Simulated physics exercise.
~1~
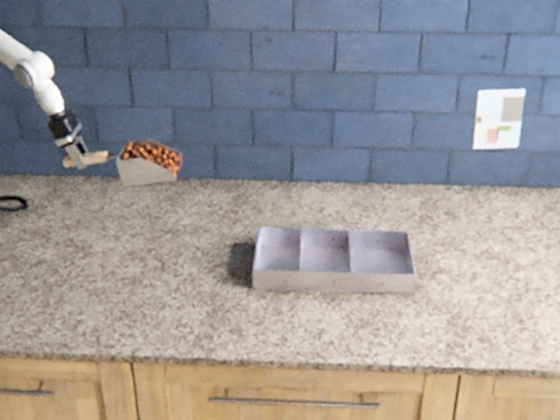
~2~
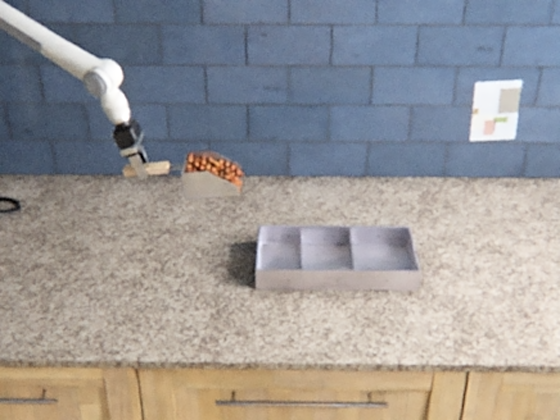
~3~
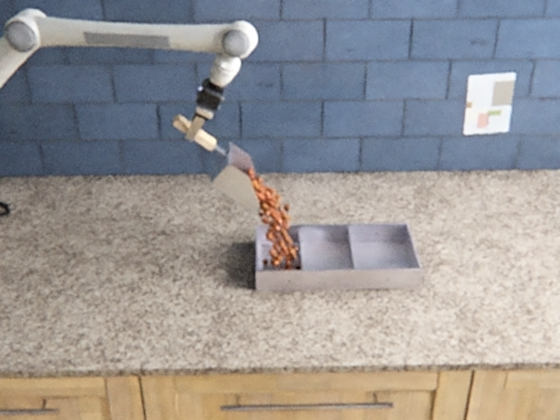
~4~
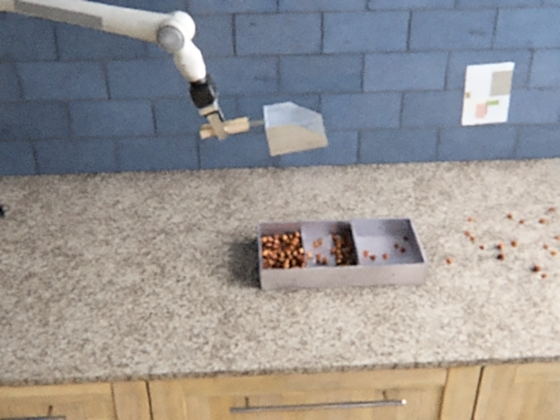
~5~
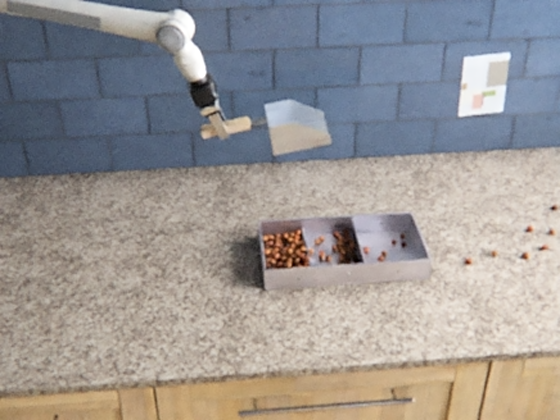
At first, a white robot arm holds a scoop heaped with hazelnuts at the left, above a speckled counter where a grey box with three compartments sits before a blue brick wall. The arm carries the scoop to the right, toward the box. It then lifts and tips the scoop steeply forward, and the nuts stream down into the left compartment. The scoop swings back level as it moves farther right, now empty. Most nuts lie in the left compartment, with fewer in the middle, a handful in the right, and some scattered across the counter beyond, while the arm stays still.
